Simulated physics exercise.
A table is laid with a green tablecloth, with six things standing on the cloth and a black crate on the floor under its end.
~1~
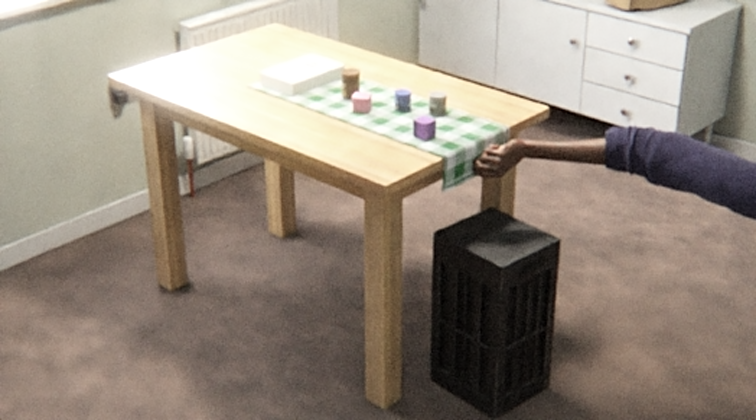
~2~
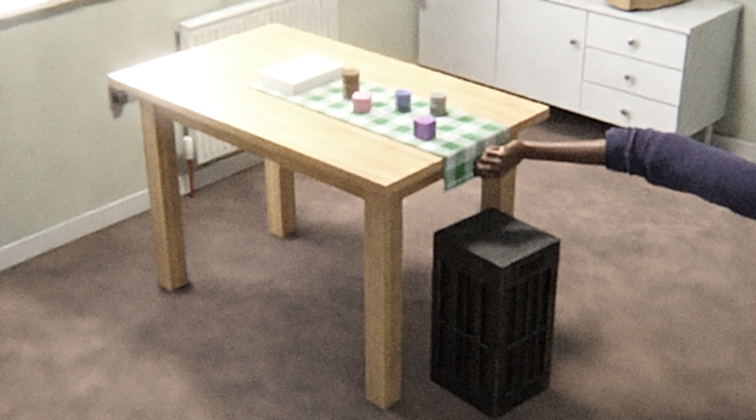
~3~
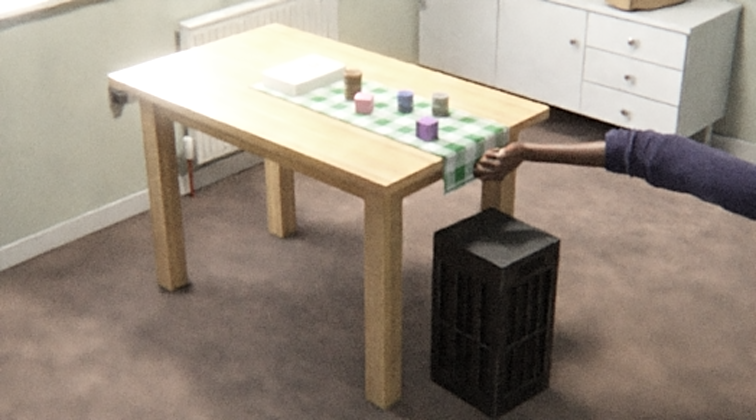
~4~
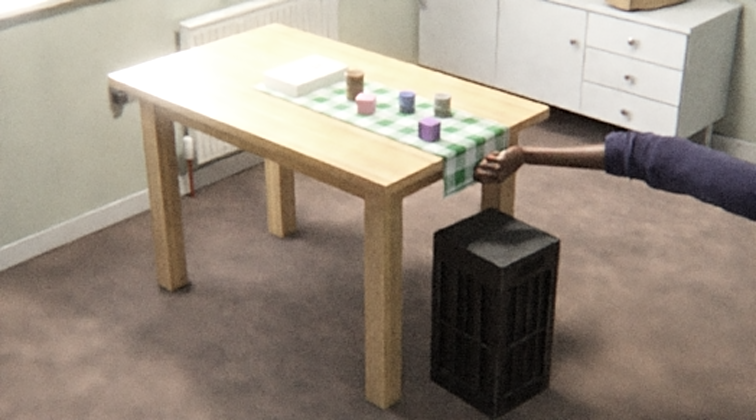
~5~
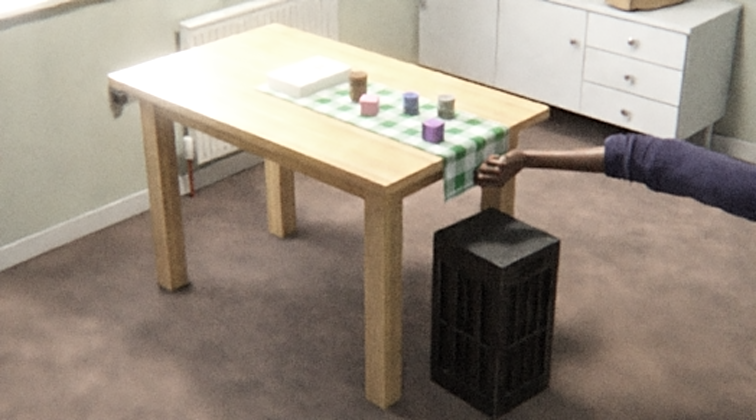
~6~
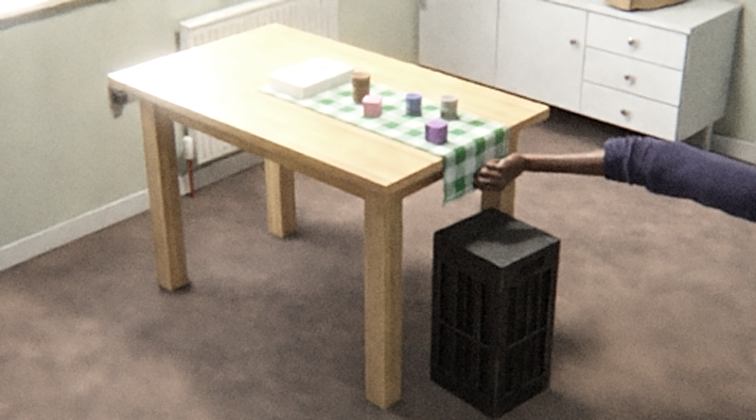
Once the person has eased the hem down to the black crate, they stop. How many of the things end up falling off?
The drop will claim one item.
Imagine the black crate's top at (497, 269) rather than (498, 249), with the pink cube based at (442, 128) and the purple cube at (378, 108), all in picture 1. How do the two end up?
As for the pink cube, it leaves the top; as for the purple cube, it stays in place.
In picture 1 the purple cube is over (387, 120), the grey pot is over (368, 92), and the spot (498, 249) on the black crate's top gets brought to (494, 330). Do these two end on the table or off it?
Outcome for the purple cube: It is lost. Outcome for the grey pot: It stays.
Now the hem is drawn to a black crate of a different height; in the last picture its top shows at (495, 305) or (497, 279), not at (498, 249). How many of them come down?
Numbers: 3; 2.
Soon after, hem near (476, 215); all still up.
Then, hem on the crate; purple cube gone.
At rest, hem on the crate; purple cube gone. The table loses one.
